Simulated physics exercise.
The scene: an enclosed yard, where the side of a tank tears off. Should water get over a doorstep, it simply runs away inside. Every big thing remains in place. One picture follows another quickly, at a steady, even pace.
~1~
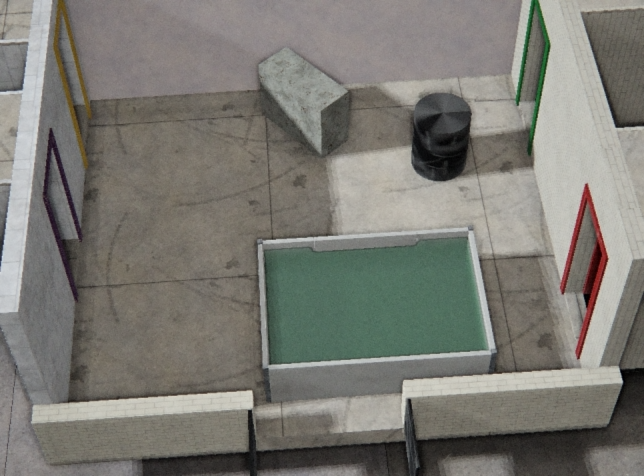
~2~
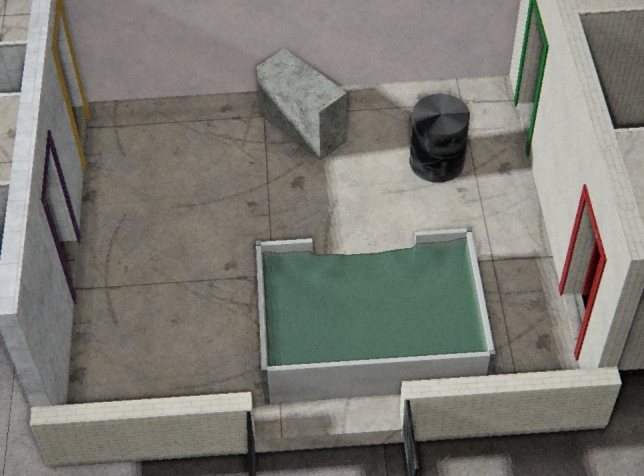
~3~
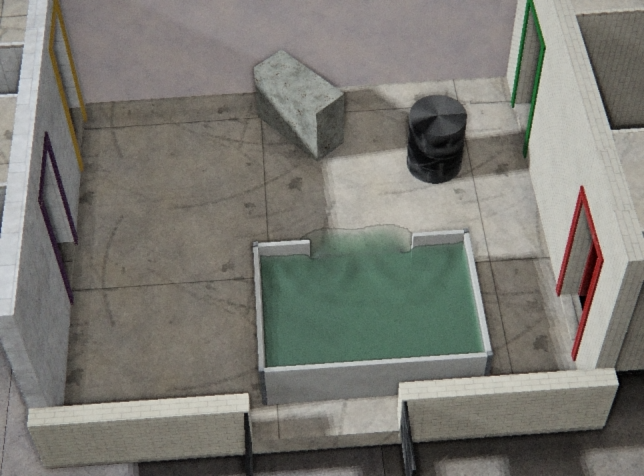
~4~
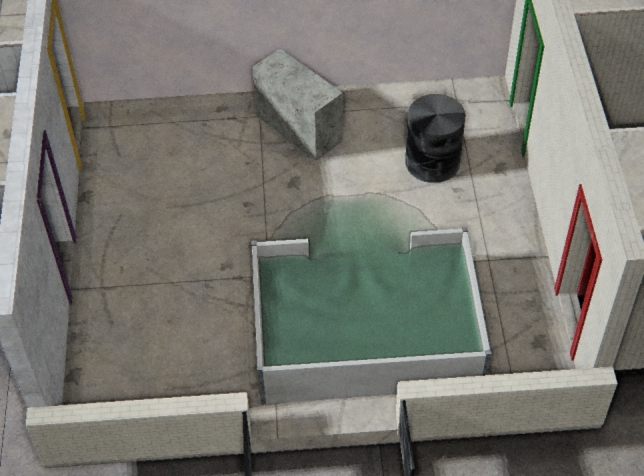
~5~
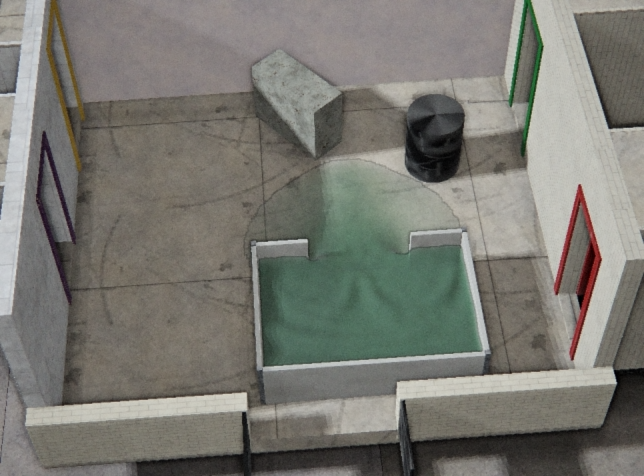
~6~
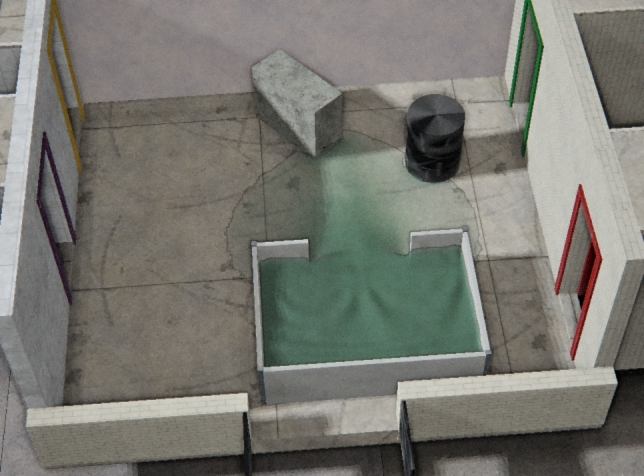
Green-tinted water spills from a pale-walled tank at the lower centre of an enclosed grey yard, viewed from high above. A grey stone block and a dark cylinder stand beyond it, with yellow and purple doorways on the left, green and red on the right. The tank's far side opens in a gap, and water pours out, fanning across the floor to the block and cylinder as the view shifts very slightly.
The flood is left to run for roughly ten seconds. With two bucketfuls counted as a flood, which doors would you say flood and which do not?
I would say the purple door does not; the red door floods; the yellow door does not; the green door floods.
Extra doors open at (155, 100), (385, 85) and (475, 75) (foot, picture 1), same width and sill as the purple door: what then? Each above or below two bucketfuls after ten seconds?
Well, the first is above the limit, the next is above the limit, and the last is above the limit.
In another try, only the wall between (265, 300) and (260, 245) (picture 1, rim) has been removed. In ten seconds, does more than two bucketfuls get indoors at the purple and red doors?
The purple door tops the limit and the red door falls short.
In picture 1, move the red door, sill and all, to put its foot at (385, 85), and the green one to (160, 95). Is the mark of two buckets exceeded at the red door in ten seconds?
So then the red door tops it.
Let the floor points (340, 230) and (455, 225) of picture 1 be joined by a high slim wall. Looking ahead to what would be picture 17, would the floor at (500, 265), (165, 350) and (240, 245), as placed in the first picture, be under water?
Taking the three spots in turn, they are inundated, unwetted and inundated.
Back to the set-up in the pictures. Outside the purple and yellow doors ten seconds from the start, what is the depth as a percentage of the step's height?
First around 70 percent, second around 40 percent.
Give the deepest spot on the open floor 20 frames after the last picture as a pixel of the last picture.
Near (84, 121).
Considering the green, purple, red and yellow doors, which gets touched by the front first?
The green-painted one.
A moment on, water covers 30 % of the floor; the purple door not reached, the red door not reached, the yellow door not reached, the green door not reached.
Next, water covers 45 % of the floor; the purple door not reached, the red door not reached, the yellow door not reached, the green door wet at the sill, nothing in.
Then, water covers 60 % of the floor; the purple door wet at the sill, nothing in, the red door wet at the sill, nothing in, the yellow door wet at the sill, nothing in, the green door over two buckets in.
Later, water covers 95 % of the floor; the purple door wet at the sill, nothing in, the red door wet at the sill, nothing in, the yellow door wet at the sill, nothing in, the green door over two buckets in.
In the end, water covers 100 % of the floor; the purple door wet at the sill, nothing in, the red door over two buckets in, the yellow door wet at the sill, nothing in, the green door over two buckets in.
